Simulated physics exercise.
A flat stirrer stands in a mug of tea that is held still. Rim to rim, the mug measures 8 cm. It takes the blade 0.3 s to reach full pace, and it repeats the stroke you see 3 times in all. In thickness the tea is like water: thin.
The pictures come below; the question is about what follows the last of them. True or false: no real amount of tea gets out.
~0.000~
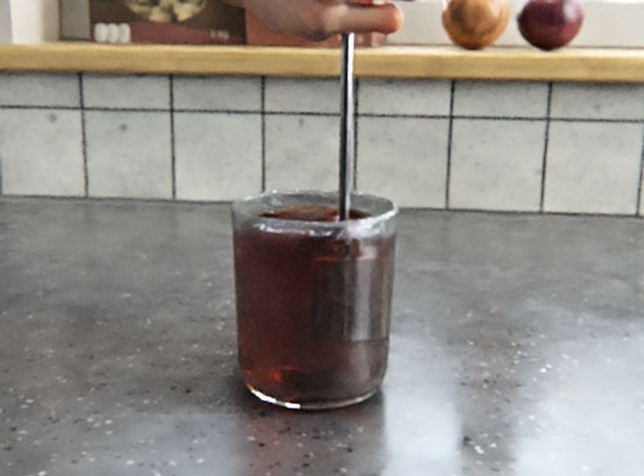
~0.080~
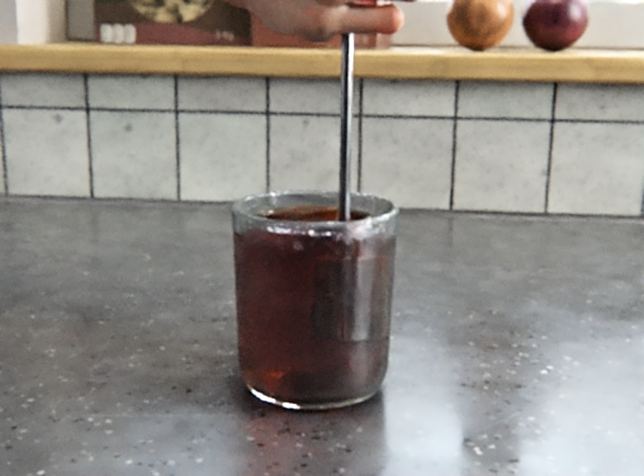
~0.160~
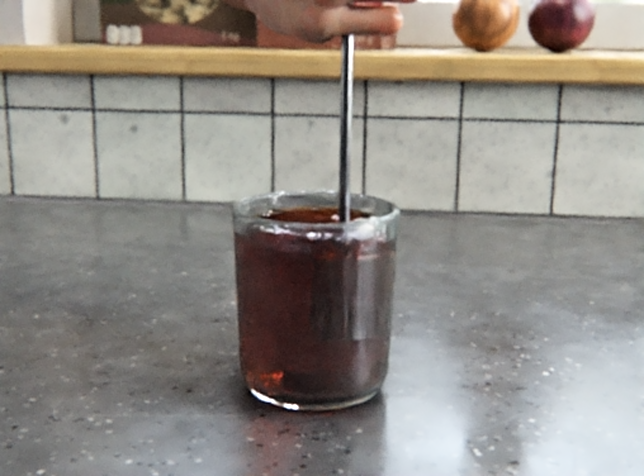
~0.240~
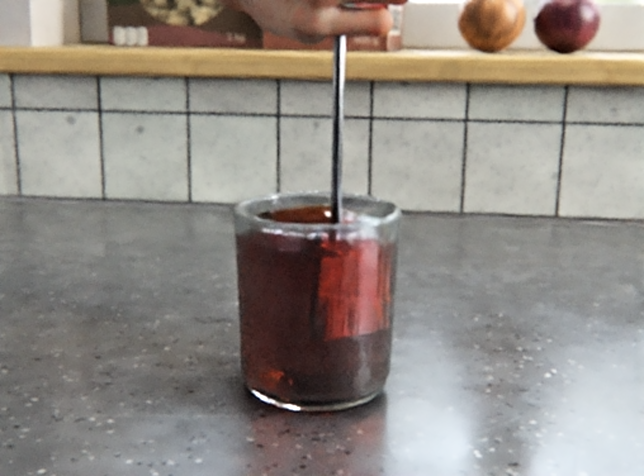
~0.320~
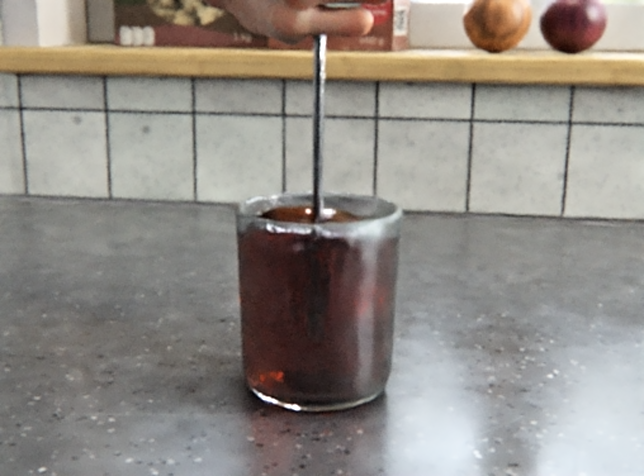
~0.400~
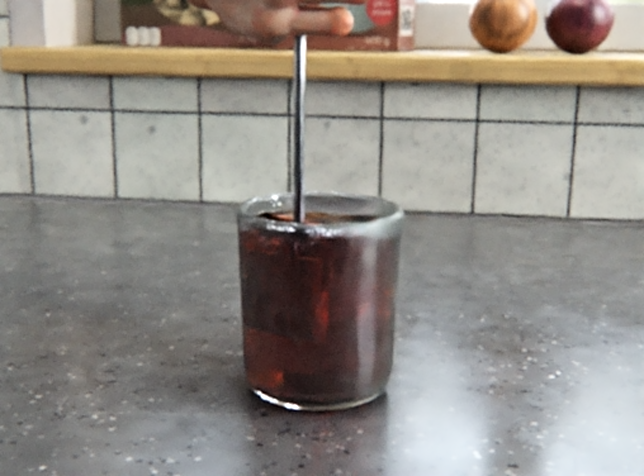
True.
After 0.85 s 0 ml is over the rim.
After 1.29 s 0 ml is over the rim.
After 1.74 s 0 ml is over the rim.
After 2.18 s 0 ml is over the rim.
In the end 0 ml is over the rim.
